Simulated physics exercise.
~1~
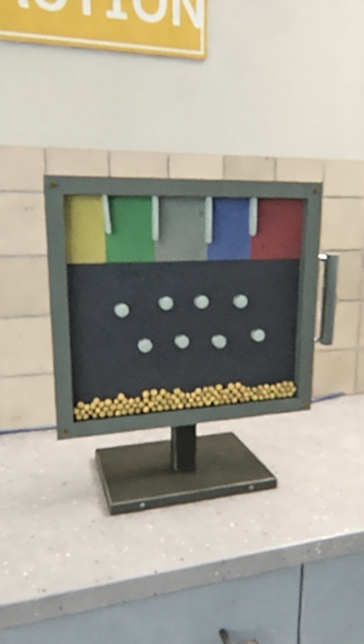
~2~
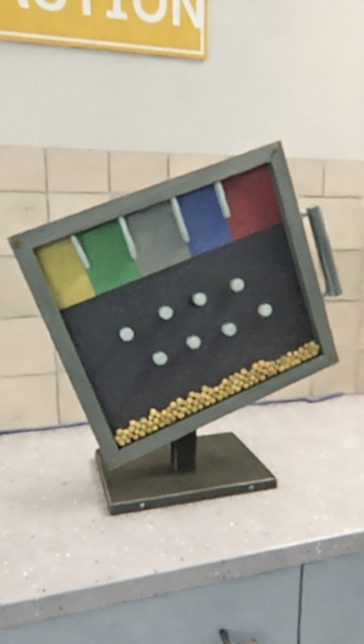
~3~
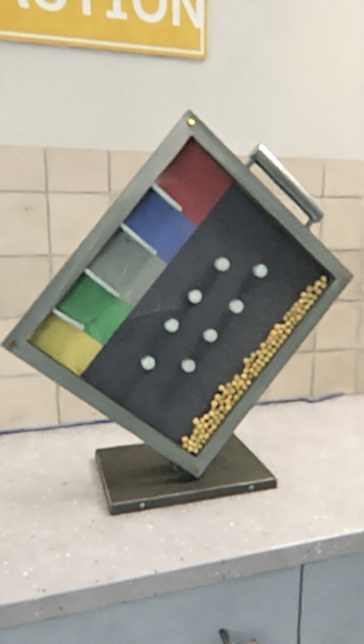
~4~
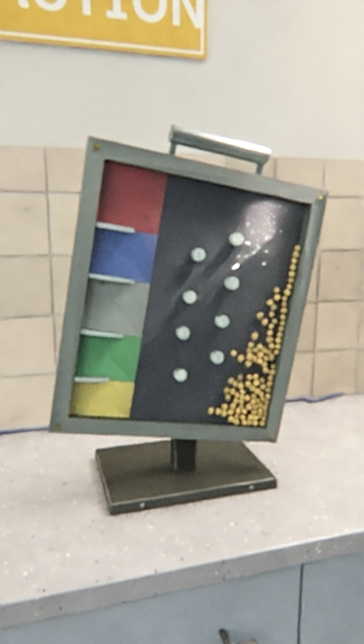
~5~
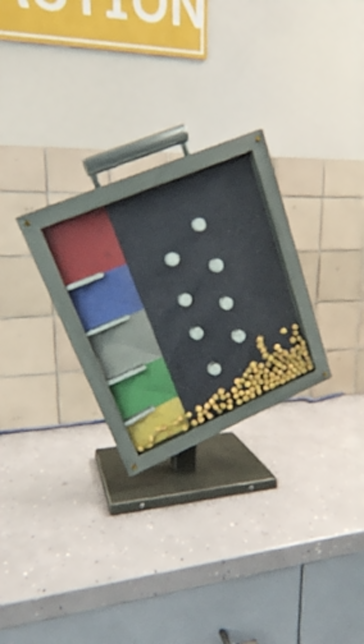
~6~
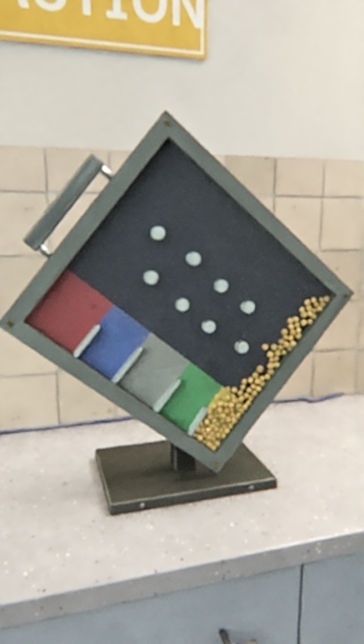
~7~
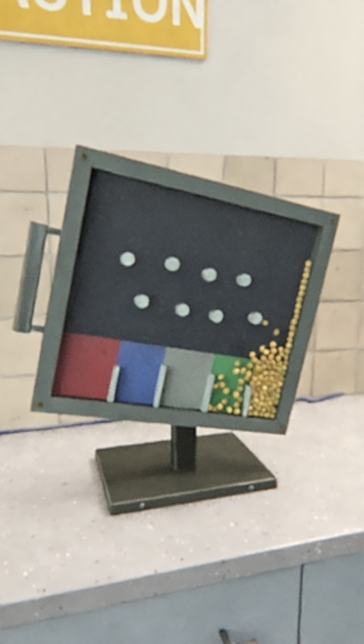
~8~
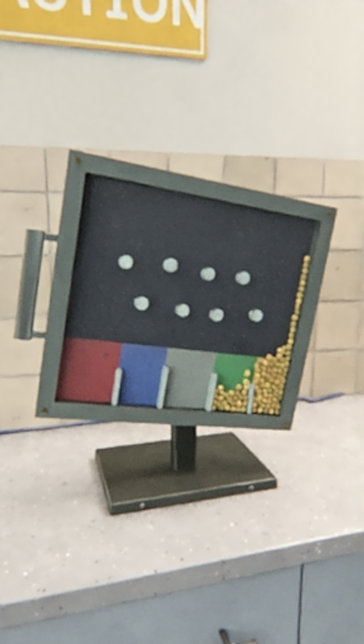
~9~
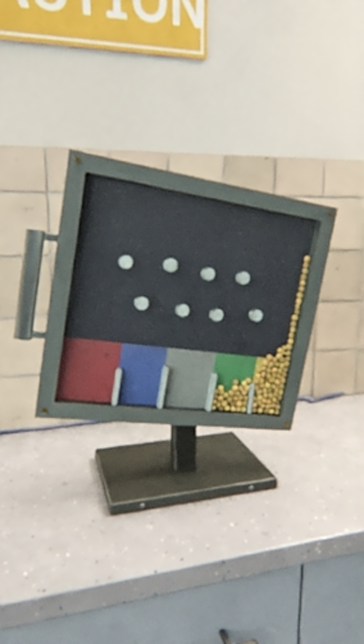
A framed box turns anticlockwise until nearly upside down, its beads settling mostly in yellow.
